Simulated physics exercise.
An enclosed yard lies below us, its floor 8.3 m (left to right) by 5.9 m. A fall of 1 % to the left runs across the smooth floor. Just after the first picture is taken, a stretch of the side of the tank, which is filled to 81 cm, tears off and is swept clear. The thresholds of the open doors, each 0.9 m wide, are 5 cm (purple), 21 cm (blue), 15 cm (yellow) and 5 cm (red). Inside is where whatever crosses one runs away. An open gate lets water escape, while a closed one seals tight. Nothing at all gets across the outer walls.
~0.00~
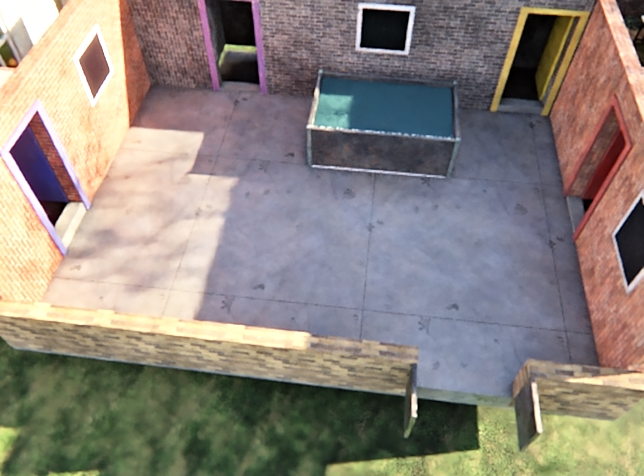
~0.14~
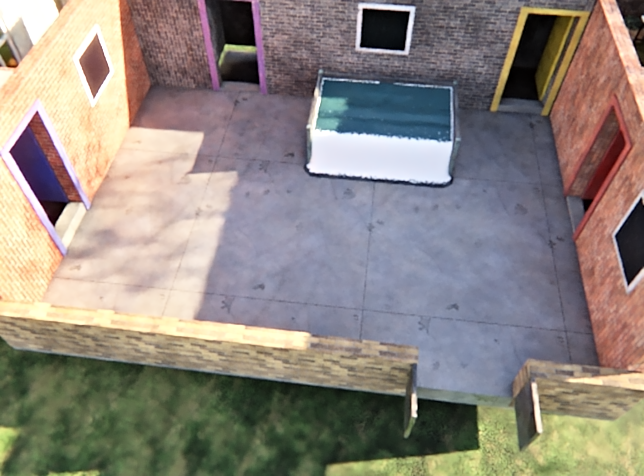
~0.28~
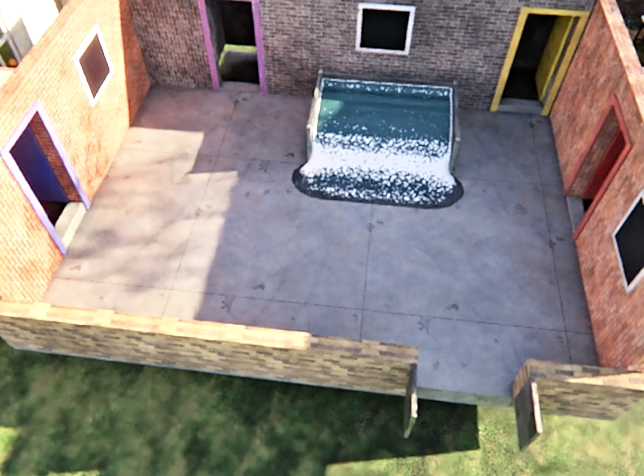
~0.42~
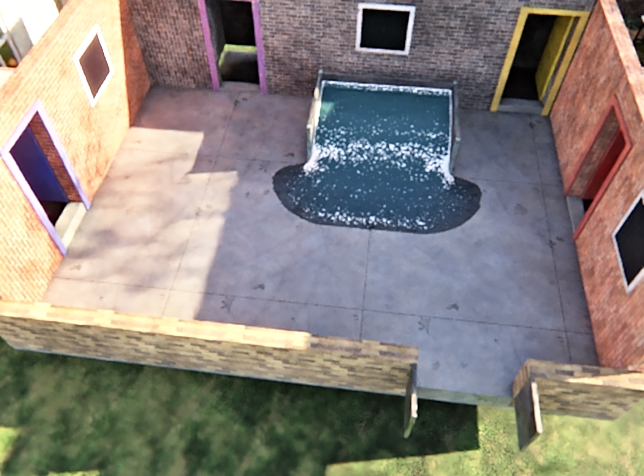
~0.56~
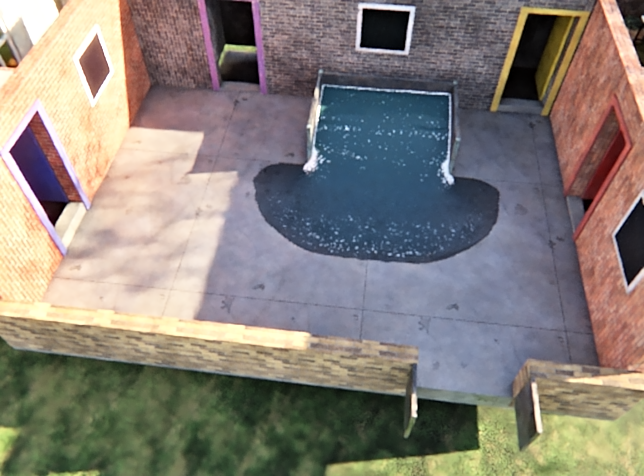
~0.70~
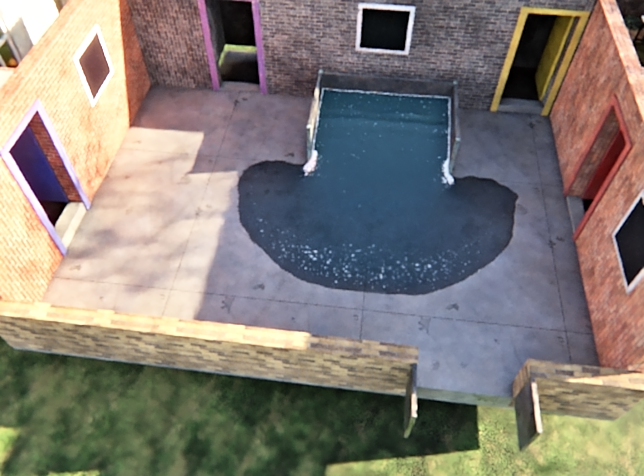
A tank in a walled yard opens at the front and water spreads across the floor.
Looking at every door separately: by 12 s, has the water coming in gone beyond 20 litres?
In order: The purple door breaches the limit; the blue door never breaches the limit; the yellow door never breaches the limit; the red door never breaches the limit.
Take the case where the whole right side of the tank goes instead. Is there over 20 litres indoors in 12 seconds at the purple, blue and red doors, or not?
Against that limit: Purple not over, blue under, red past it.
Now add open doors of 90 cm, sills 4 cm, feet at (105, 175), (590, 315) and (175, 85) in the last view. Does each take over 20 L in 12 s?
In turn: Beyond it, beyond it, beyond it.
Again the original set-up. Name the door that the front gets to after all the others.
That's the yellow door.
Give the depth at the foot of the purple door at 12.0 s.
The depth there is around 8.0 cm.
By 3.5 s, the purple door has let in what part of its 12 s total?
About 0 per cent.
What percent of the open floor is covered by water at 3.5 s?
Covered: Roughly 55 %.
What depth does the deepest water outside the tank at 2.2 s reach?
Some 35 cm deep.
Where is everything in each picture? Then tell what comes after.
Still water, 81 cm deep, in the tank at (385, 108), in the first frame.
Water pours out at (380, 159) and has run 1.3 m, to (309, 171); typically 6 cm deep outside, 81 cm at the tank's back, in the second frame.
The front is at (298, 179), 1.5 m from the gap at (379, 160); 1.9 m2 of floor is under water; 74 cm left at the back of the tank, in the third frame.
The front is at (284, 198), 1.9 m from the gap at (379, 161); 4.0 m2 of floor is under water; 69 cm left at the back of the tank, in the fourth frame.
The front is at (265, 206), 2.2 m from the gap at (379, 162); 6.7 m2 of floor is under water; 67 cm left at the back of the tank, in the fifth frame.
The front is at (308, 277), 2.7 m from the gap at (379, 162); 9.4 m2 of floor is under water; 59 cm left at the back of the tank, in the sixth frame.
After 1.4 s water covers 45 % of the floor and is deepest (42 cm) near (353, 363); purple door not reached, blue door not reached, yellow door not reached, red door not reached.
After 2.2 s water covers 55 % of the floor and is deepest (35 cm) near (328, 360); purple door not reached, blue door not reached, yellow door not reached, red door 3 cm at the sill, 0 L in.
After 3.5 s water covers 55 % of the floor and is deepest (34 cm) near (28, 326); purple door not reached, blue door 15 cm at the sill, 0 L in, yellow door not reached, red door 1 cm at the sill, 0 L in.
After 7.0 s water covers 90 % of the floor and is deepest (18 cm) near (144, 99); purple door 9 cm at the sill, 5 L in, blue door 11 cm at the sill, 0 L in, yellow door not reached, red door 3 cm at the sill, 0 L in.
After 12.0 s water covers 85 % of the floor and is deepest (12 cm) near (352, 104); purple door 8 cm at the sill, 41 L in, blue door 8 cm at the sill, 0 L in, yellow door 5 cm at the sill, 0 L in, red door 1 cm at the sill, 0 L in.
